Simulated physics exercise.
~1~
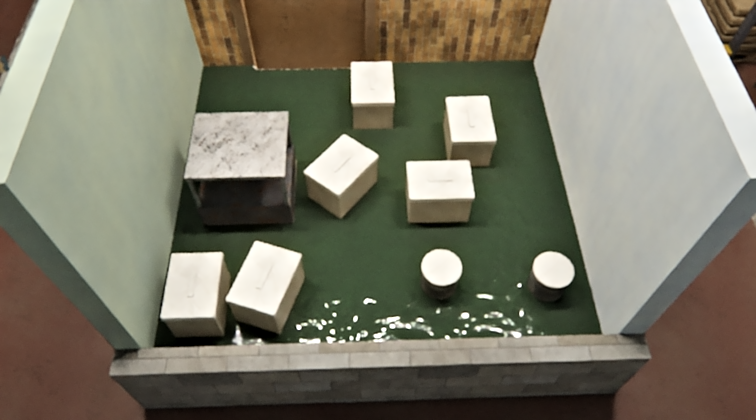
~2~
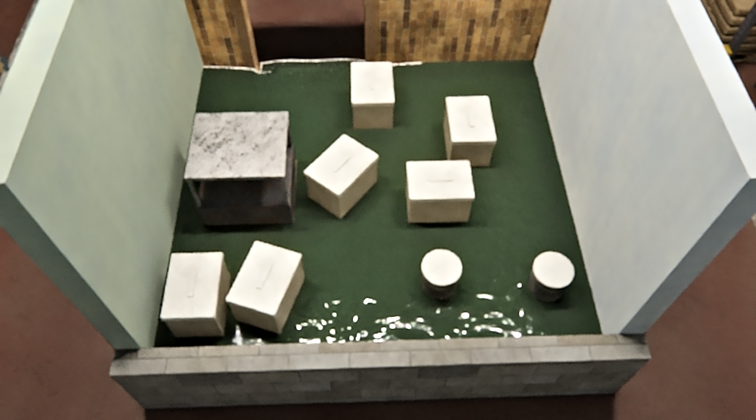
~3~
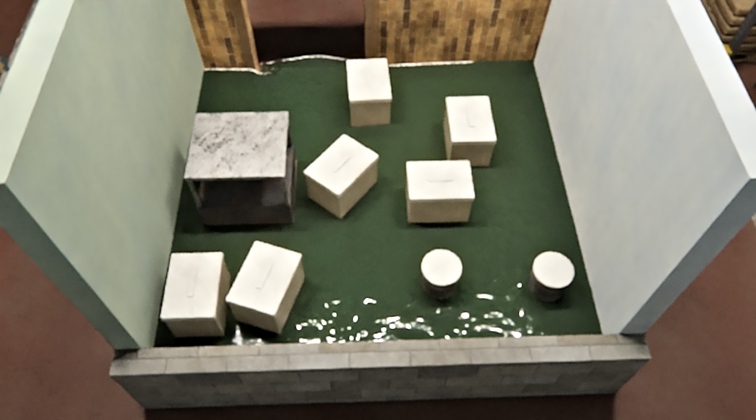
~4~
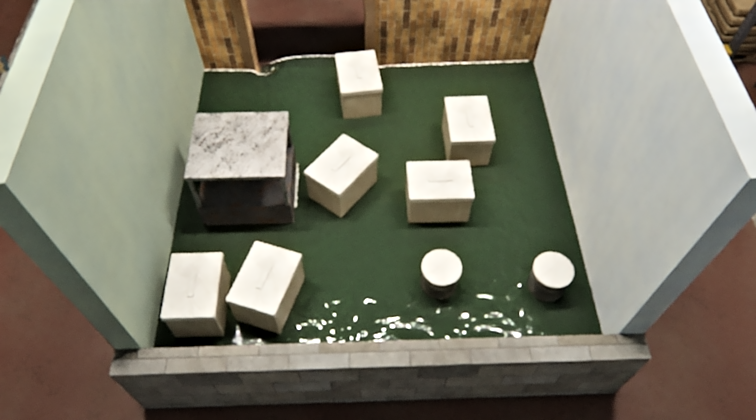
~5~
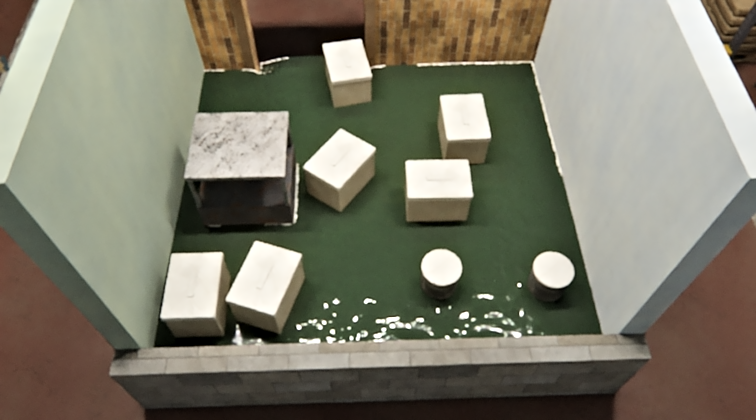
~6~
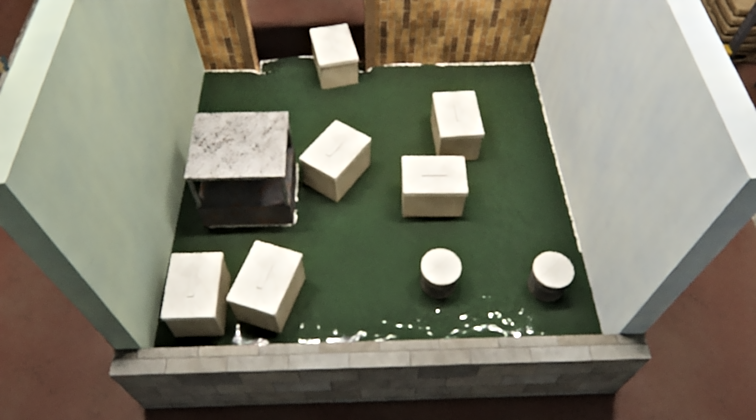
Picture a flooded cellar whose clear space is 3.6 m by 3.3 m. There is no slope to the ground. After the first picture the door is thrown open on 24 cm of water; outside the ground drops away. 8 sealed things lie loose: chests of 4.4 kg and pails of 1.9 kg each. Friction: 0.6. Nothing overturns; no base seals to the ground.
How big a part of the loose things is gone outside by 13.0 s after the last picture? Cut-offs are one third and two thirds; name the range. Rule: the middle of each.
Band: The middle third.
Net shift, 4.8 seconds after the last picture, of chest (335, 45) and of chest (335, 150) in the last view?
Respectively, gone out and gone out.
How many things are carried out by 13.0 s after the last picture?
Tally: 4.
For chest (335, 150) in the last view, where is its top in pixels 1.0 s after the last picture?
My estimate: Around (322, 119).
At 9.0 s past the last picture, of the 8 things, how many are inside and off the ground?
The count is 4.
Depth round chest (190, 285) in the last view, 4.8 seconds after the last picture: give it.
I'd say some 16 cm.
Then, 1.0 s after the last picture 1 of 8 are out; 7 afloat.
Then, 4.8 s after the last picture 2 of 8 are out; 6 afloat.
Then, 9.0 s after the last picture 4 of 8 are out; 4 afloat.
Then, 13.0 s after the last picture 4 of 8 are out; 4 afloat.
